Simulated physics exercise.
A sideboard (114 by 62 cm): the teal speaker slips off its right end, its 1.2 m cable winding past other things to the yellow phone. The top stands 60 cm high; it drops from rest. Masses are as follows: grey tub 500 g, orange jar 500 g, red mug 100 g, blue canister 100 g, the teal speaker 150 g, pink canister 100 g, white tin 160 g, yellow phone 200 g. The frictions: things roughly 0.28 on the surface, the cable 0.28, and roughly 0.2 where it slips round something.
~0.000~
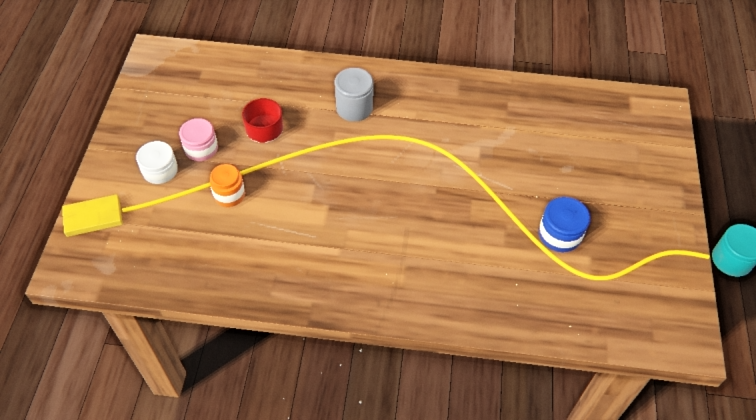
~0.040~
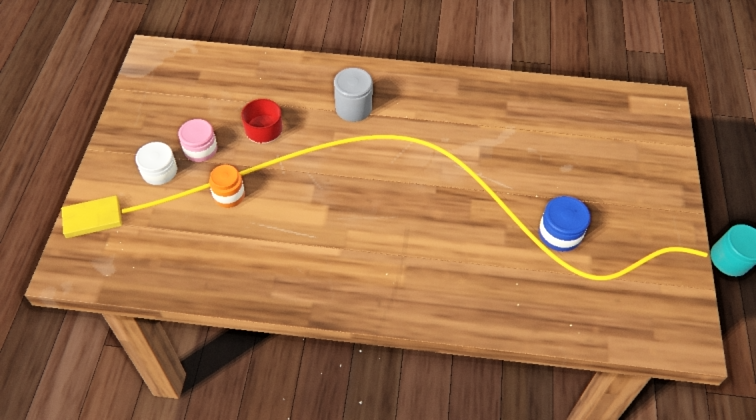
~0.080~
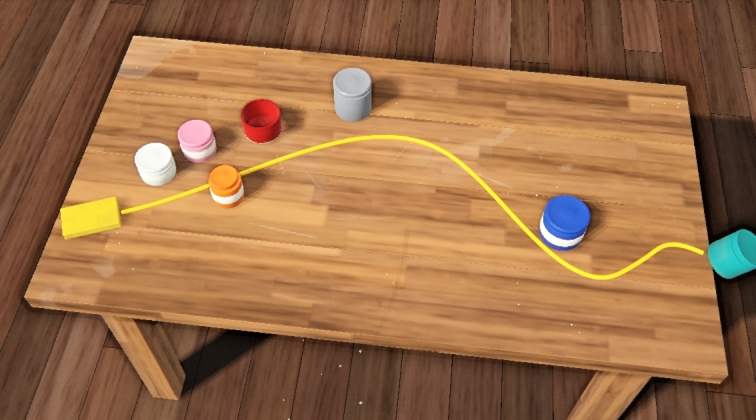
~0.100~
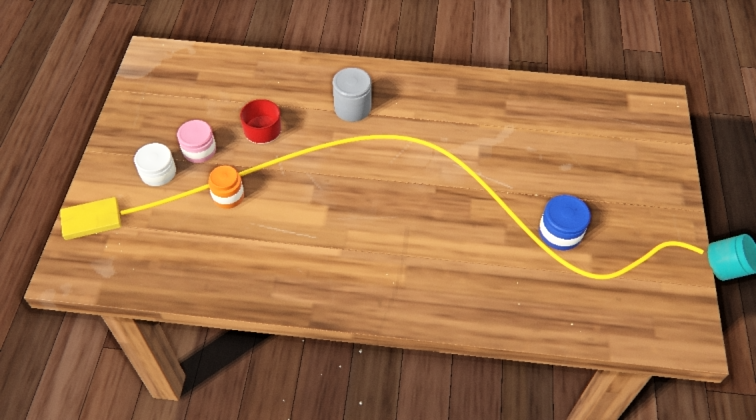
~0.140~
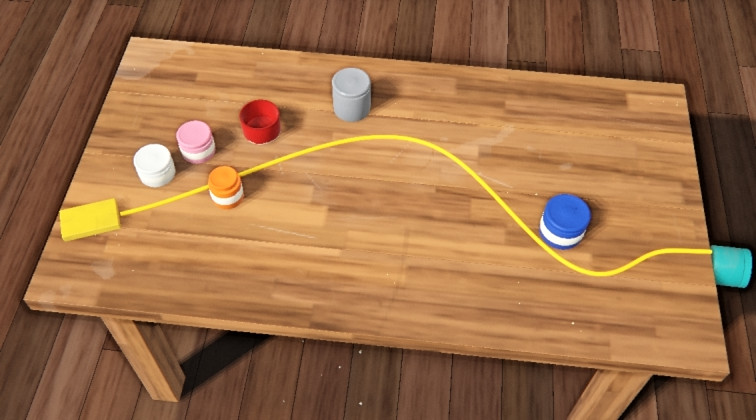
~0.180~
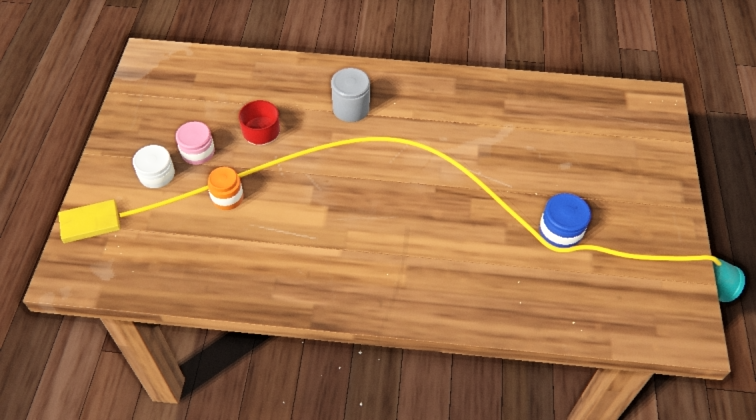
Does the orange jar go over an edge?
Expect the orange jar to be still on top.
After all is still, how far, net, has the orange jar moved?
The orange jar ends 0 cm from where it began.
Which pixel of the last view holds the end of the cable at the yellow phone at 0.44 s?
It sits close to (161, 199) in the last view.
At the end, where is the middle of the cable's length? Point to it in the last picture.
(542, 238), roughly.
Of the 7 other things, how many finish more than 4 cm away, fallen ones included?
Total: 1.
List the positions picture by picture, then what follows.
The first frame shows orange jar (225, 175); cable runs through (647, 260) (529, 234) (440, 150) (317, 148) (194, 190).
The second frame shows teal speaker (746, 241); cable runs through (646, 259) (439, 149) (193, 191).
The third frame shows teal speaker (736, 254); cable runs through (646, 258) (439, 149) (193, 192).
The fourth frame shows teal speaker (734, 258); cable runs through (646, 257) (439, 149) (193, 192).
The fifth frame shows teal speaker (728, 266); cable runs through (648, 256) (438, 149) (192, 193).
The sixth frame shows orange jar (223, 178); cable runs through (670, 258) (536, 234) (439, 153) (315, 149) (192, 194).
At 0.4 s, the cable's tail end at (161, 199); teal speaker over the edge, yellow phone 7 cm off its start, blue canister 1 cm off its start.
At 0.7 s, the cable's tail end at (184, 196); yellow phone 11 cm off its start, teal speaker over the edge, blue canister 1 cm off its start.
At 0.9 s, the cable's tail end at (211, 189); yellow phone 16 cm off its start at (181, 193), teal speaker over the edge, blue canister 2 cm off its start at (572, 205).
At 1.2 s, the cable's tail end at (213, 189); orange jar 1 cm off its start, yellow phone 17 cm off its start, teal speaker over the edge.
At 2.4 s, the cable's tail end at (213, 189); orange jar 1 cm off its start at (224, 182), yellow phone 17 cm off its start at (183, 191), teal speaker over the edge, blue canister 2 cm off its start at (572, 203).
